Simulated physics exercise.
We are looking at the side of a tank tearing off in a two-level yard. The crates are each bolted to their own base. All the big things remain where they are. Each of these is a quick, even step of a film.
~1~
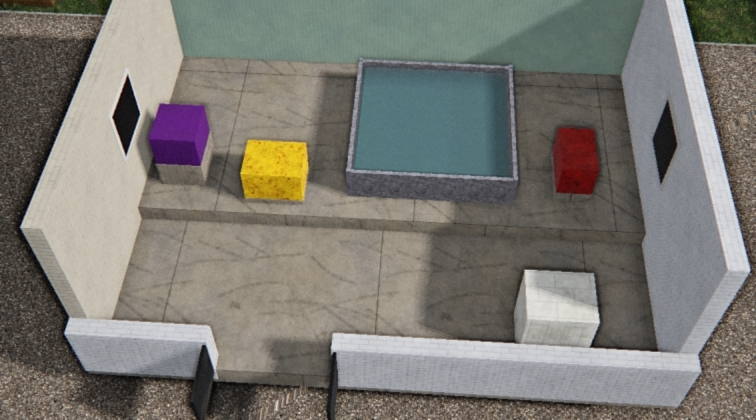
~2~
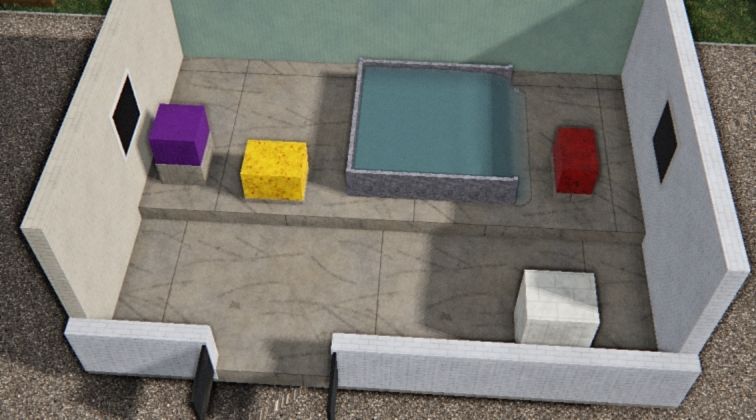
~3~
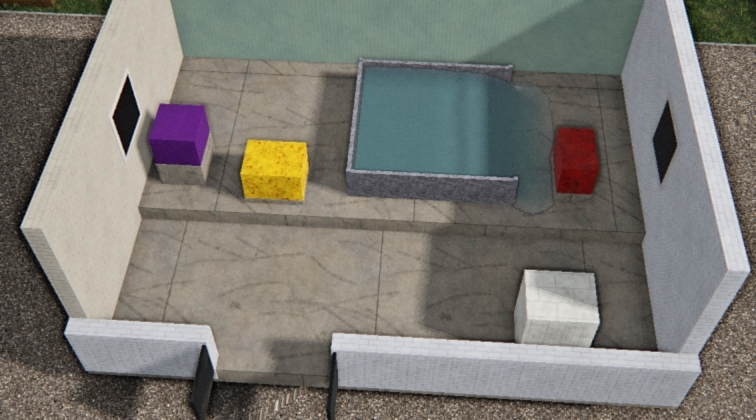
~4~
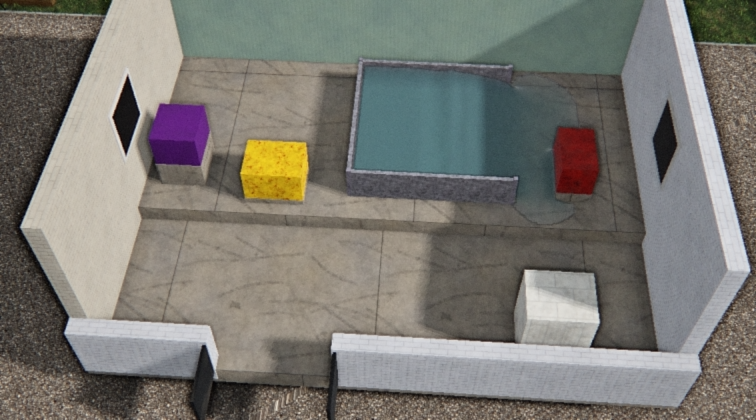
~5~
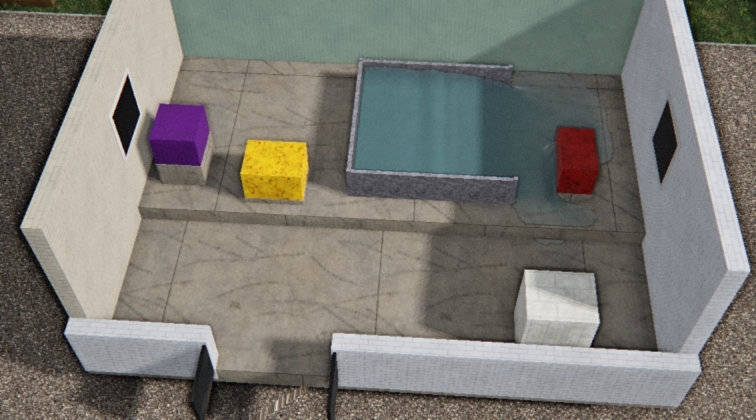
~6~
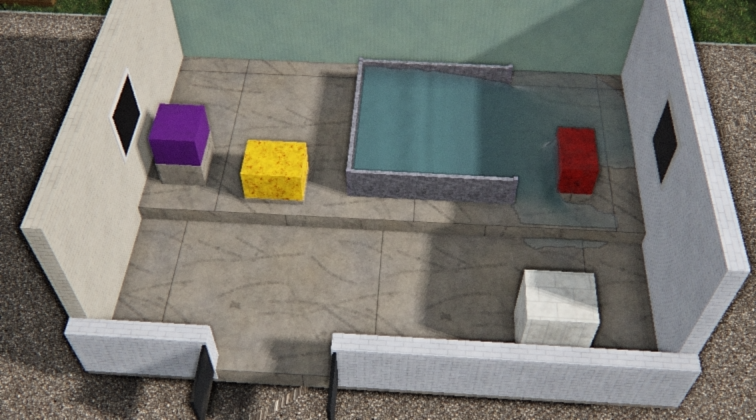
A stone-rimmed water tank on the upper level of a walled yard lost its right side, and water poured out across the floor, spreading around the red block and over the step's edge.
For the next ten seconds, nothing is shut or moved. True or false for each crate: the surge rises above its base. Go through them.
Yellow crate: False; purple crate: False; red crate: True.
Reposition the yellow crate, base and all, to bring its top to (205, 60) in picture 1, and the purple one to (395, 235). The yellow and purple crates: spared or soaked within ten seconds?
One by one: Yellow crate is soaked, purple crate is spared.
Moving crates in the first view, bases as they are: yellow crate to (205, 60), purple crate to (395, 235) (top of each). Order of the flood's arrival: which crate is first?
I would go with the one in red.
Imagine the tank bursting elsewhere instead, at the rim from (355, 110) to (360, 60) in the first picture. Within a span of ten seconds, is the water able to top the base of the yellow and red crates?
Yellow gets drenched; red stays untouched.
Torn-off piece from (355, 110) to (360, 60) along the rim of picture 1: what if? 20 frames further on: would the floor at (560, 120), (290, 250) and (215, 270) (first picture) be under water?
Place one: Spared by the leak. Place two: Spared by the leak. Place three: Reached by the flood.
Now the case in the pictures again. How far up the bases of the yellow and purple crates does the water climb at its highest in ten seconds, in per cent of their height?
Taking them in the order asked, 40 percent and 20 percent.
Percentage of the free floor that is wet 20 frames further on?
By my count, 40 percent.
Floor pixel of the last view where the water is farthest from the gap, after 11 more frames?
Close to (661, 379).
A moment on, water covers 20 % of the floor; the yellow crate not reached, the purple crate not reached, the red crate water round its plinth.
Next, water covers 30 % of the floor; the yellow crate not reached, the purple crate not reached, the red crate water round its plinth.
Then, water covers 40 % of the floor; the yellow crate not reached, the purple crate not reached, the red crate water round its plinth.
Later, water covers 75 % of the floor; the yellow crate not reached, the purple crate water round its plinth, the red crate water round its plinth.
In the end, water covers 90 % of the floor; the yellow crate stayed above the water, the purple crate stayed above the water, the red crate was topped.
